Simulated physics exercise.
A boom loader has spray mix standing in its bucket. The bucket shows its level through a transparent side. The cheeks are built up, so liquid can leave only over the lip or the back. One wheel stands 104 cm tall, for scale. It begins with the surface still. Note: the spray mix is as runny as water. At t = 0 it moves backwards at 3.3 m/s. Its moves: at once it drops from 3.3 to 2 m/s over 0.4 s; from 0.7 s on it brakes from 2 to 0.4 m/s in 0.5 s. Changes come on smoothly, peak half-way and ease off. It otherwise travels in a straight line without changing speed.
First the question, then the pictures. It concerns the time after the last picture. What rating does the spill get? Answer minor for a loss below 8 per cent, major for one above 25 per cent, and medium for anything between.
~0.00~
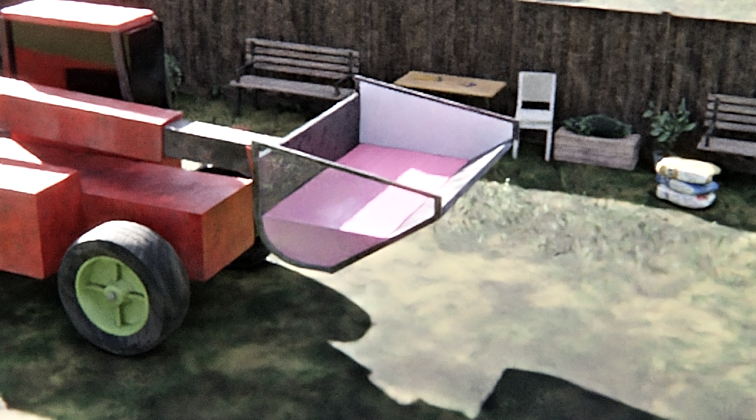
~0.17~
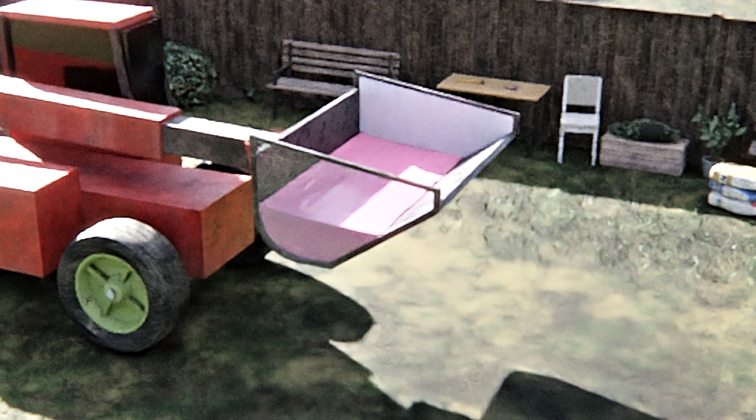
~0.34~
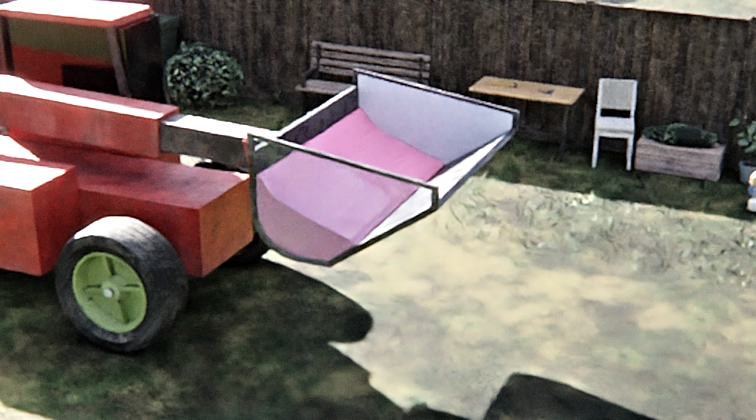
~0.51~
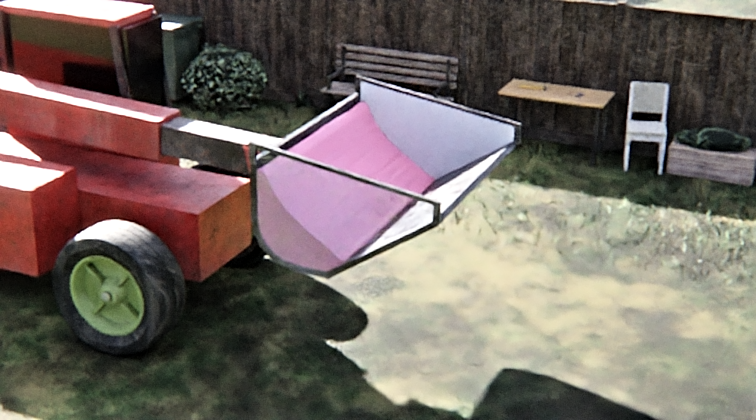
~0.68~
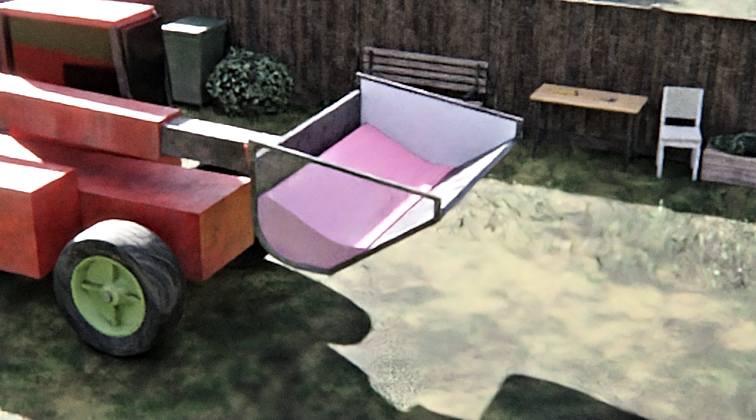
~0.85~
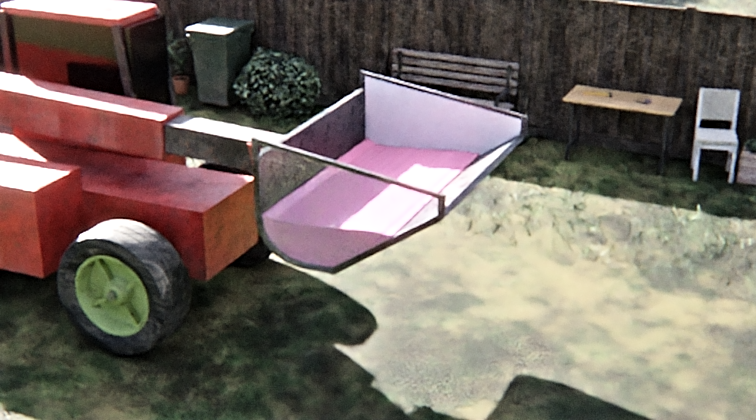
It is minor.
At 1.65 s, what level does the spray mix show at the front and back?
I'd put it at about 34 cm in front and about 34 cm behind.
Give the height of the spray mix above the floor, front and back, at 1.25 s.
Front: 26 cm; back: 38 cm.
By 1.25 s the surface stands 26 cm on the front, 39 cm on the back; there is no loss.
By 1.65 s the surface stands 33 cm on the front, 33 cm on the back; there is no loss.
By 2.00 s the surface stands 25 cm on the front, 33 cm on the back; there is no loss.
By 4.09 s the loss stands at 4 per cent, over the front, 15 of 395 litres.
